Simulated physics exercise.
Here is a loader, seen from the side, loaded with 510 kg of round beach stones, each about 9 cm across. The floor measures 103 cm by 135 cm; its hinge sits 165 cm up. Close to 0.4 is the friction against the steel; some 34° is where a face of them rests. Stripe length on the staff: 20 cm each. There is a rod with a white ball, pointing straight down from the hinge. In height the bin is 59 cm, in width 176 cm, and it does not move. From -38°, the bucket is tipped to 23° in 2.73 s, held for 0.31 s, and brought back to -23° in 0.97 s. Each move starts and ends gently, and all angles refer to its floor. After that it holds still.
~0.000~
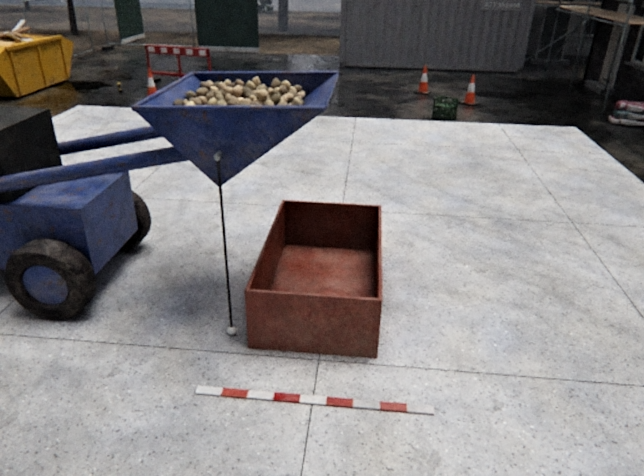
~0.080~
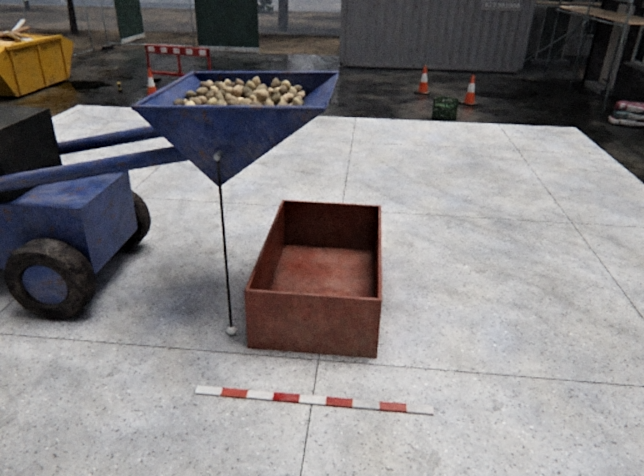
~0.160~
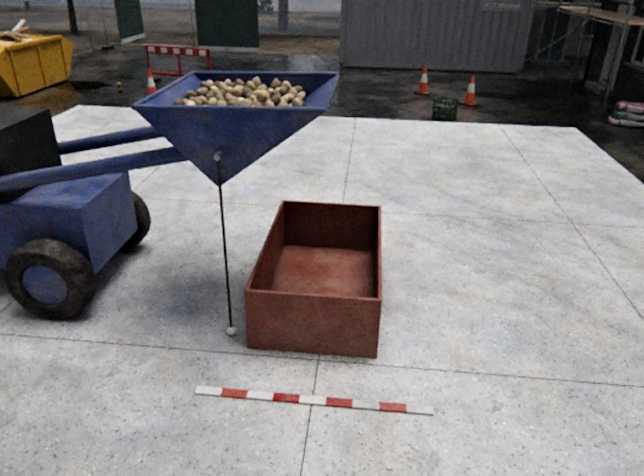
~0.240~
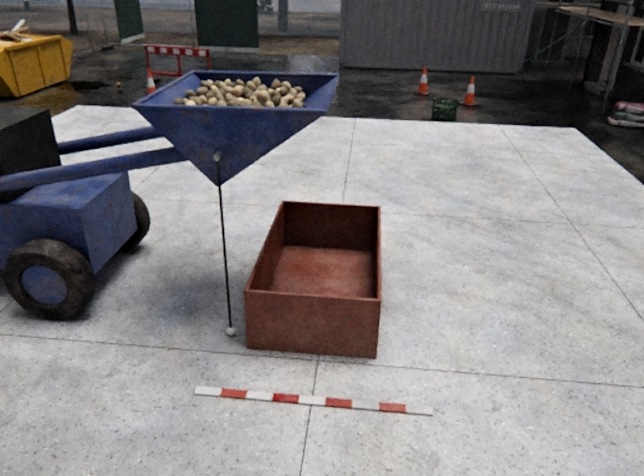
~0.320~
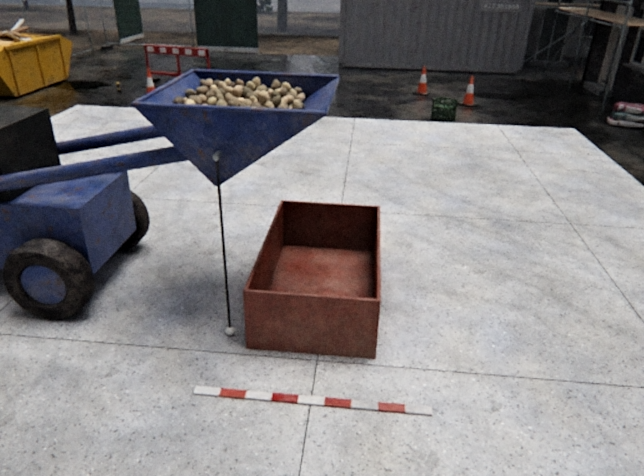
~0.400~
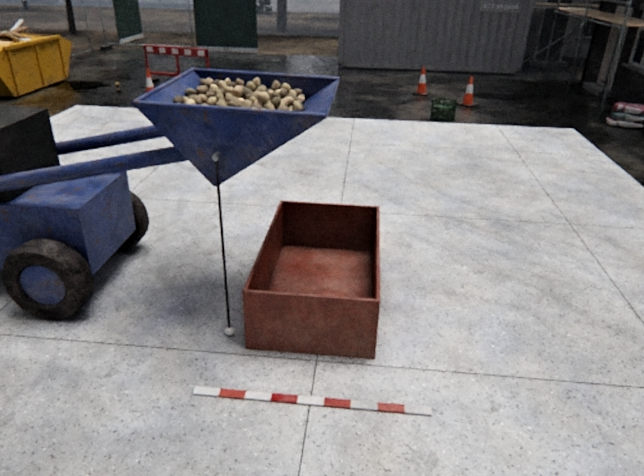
A blue loader's raised bucket, heaped with pale rounded stones, starts out looking still above the left side of an open reddish-brown bin on a pale concrete floor. The bucket then tilts very slightly toward the right, its stones barely shifting, while the loader's wheels and the bin stay put.
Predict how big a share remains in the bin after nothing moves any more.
Some 65 per cent remains there.
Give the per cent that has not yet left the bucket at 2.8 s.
Near 55 in a hundred.
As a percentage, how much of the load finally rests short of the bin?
Near 0 in a hundred.
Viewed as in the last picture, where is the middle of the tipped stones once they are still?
I'd put it close to (357, 288).
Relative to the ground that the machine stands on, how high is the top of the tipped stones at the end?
Near 28 cm up from the ground.
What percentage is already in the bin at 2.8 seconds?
I'd say near 45 per cent at that time.
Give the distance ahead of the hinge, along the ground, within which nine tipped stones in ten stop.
About 200 cm.
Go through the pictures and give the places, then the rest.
In the first picture, the bucket is at -38°, its lip at (325, 108); the top of the load is at (258, 88).
In the second picture, the bucket is at -38°, its lip at (325, 109); the top of the load is at (258, 88); the stones move at 0.0 m/s on average.
In the third picture, lip at (325, 110), floor tilted -37°, highest stones at (250, 89); the stones move at 0.0 m/s on average.
In the fourth picture, the bucket is at -37°, its lip at (326, 112); the top of the load is at (248, 89); the stones move at 0.0 m/s on average.
In the fifth picture, lip at (326, 114), floor tilted -36°, highest stones at (244, 89); the stones move at 0.1 m/s on average.
In the sixth picture, the bucket is at -34°, its lip at (326, 116); the top of the load is at (228, 89); the stones move at 0.1 m/s on average.
After 2.0 s the floor is at 14°; 100 % in the bucket; the foremost stones are at (321, 158).
After 2.8 s the floor is at 23°; 54 % in the bucket, 44 % in the bin, 1 % beside or beyond the bin; the foremost stones are at (392, 247).
After 4.5 s the floor is at -23°; 5 % in the bucket, 64 % in the bin, 31 % beside or beyond the bin; the foremost stones are at (547, 313).
After 7.3 s the floor is at -23°; 5 % in the bucket, 64 % in the bin, 31 % beside or beyond the bin; the foremost stones are at (547, 295).
